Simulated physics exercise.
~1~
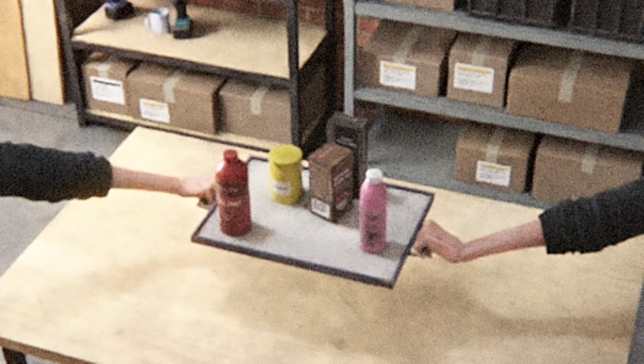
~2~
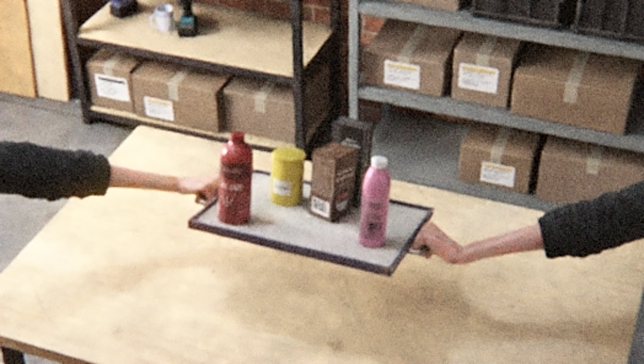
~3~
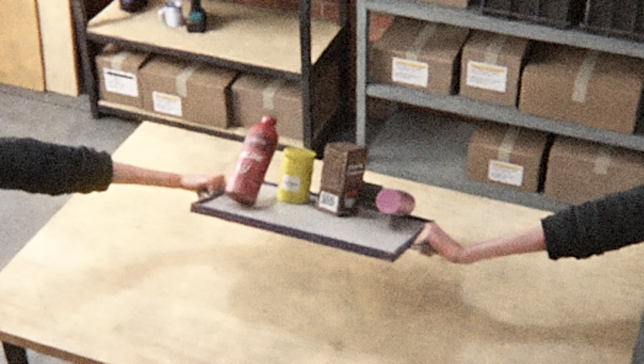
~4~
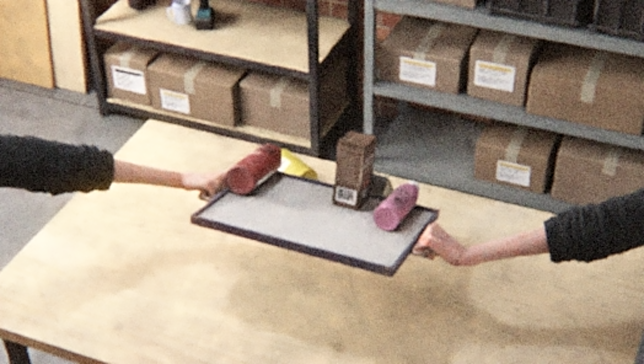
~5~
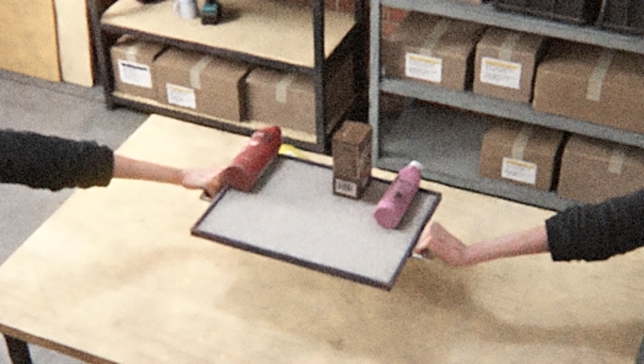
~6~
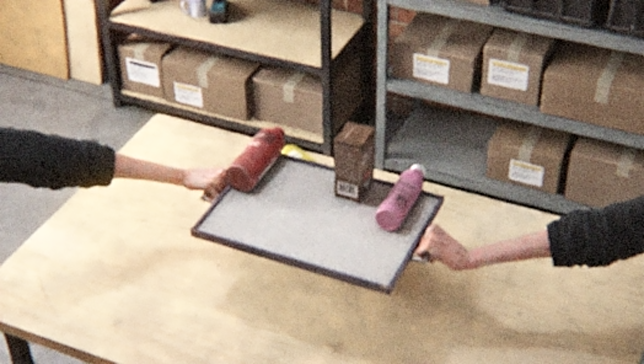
A tray held by two hands tips and levels, leaving two bottles toppled beside an upright carton.
